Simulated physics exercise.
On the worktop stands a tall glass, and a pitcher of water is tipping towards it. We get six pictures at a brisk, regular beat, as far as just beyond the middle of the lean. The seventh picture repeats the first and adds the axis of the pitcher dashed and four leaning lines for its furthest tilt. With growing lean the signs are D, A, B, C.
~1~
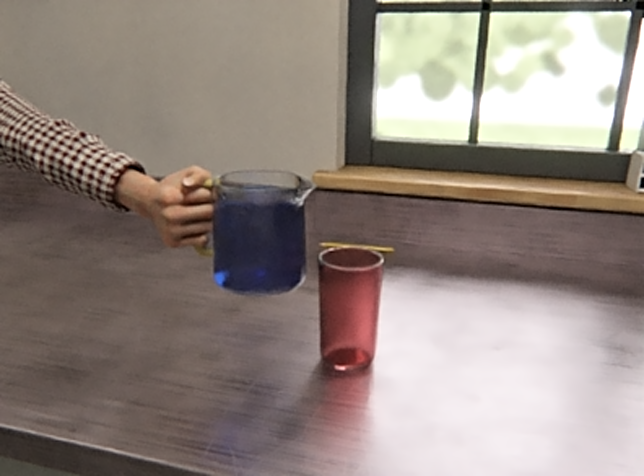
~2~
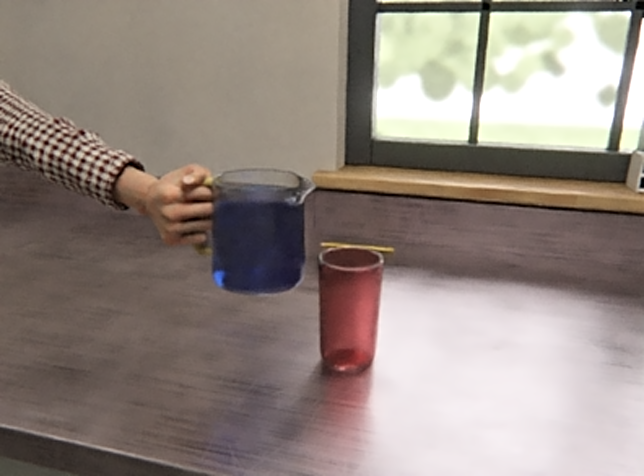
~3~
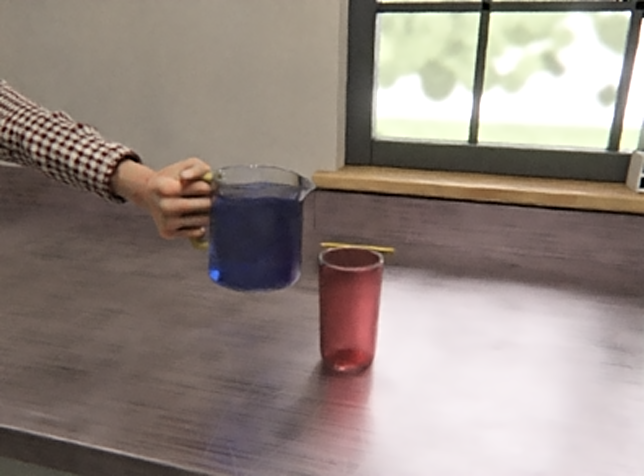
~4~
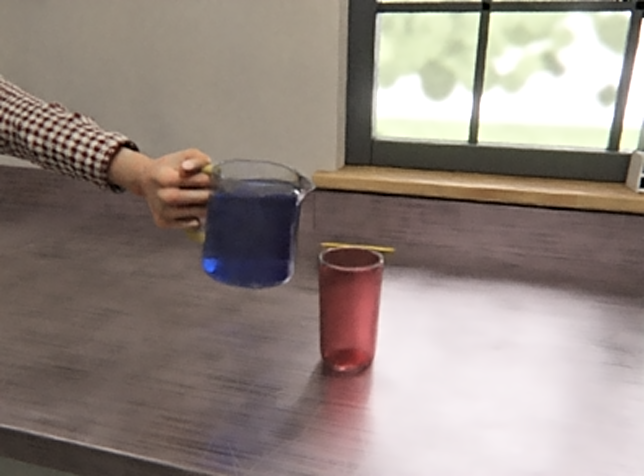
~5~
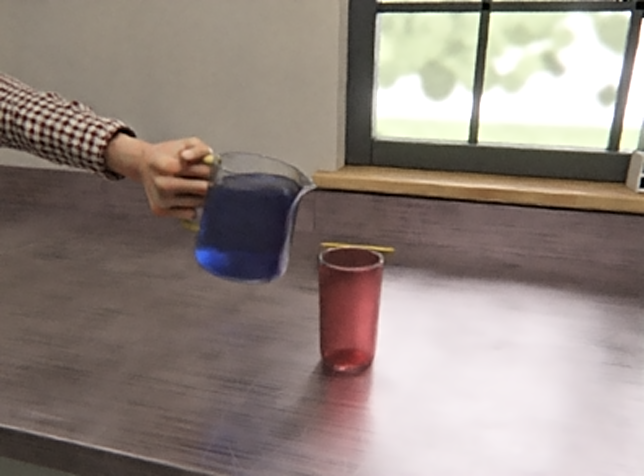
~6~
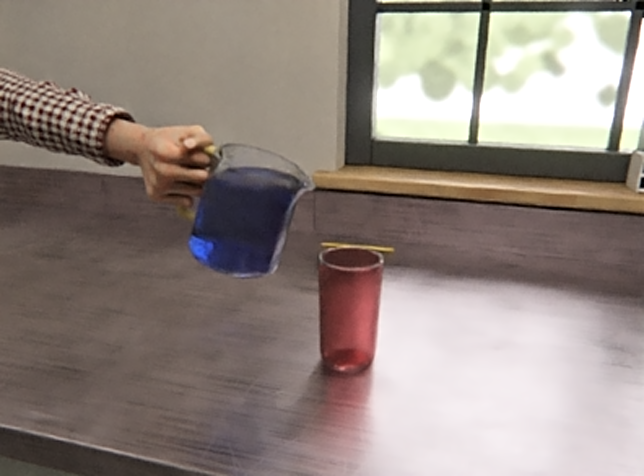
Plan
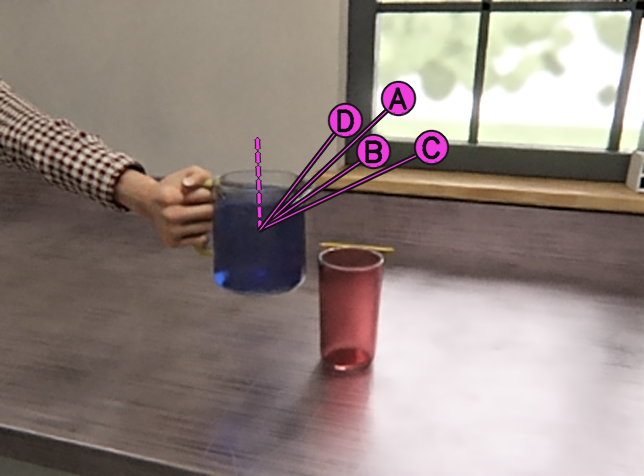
On the worktop, a hand gradually tilts a pitcher of blue water towards a tall red glass.
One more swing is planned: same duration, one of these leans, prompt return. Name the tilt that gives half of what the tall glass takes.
The answer is mark B.
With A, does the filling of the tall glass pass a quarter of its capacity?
Yes, clearly.
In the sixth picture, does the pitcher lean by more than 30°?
No, it does not.
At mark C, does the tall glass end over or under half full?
Over.
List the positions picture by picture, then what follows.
Upright, lip at (314, 187); rim of the tall glass round (351, 257); nothing has left yet.
Upright, lip at (314, 187); nothing has left yet.
Tipped about 4°, lip at (314, 187); nothing has left yet.
Tipped about 8°, lip at (313, 187); nothing has left yet.
Tipped about 13°, lip at (313, 186); nothing has left yet.
Tipped about 18°, lip at (313, 186); nothing has left yet.
On the marked copy, A at (386, 110); B at (360, 161); C at (416, 155); D at (334, 133).
For mark A, the tall glass ends with about 34 % of what it can hold.
For mark B, the tall glass ends with about 50 % of what it can hold.
For mark C, the tall glass ends with about 68 % of what it can hold.
For mark D, the tall glass ends with about 20 % of what it can hold.
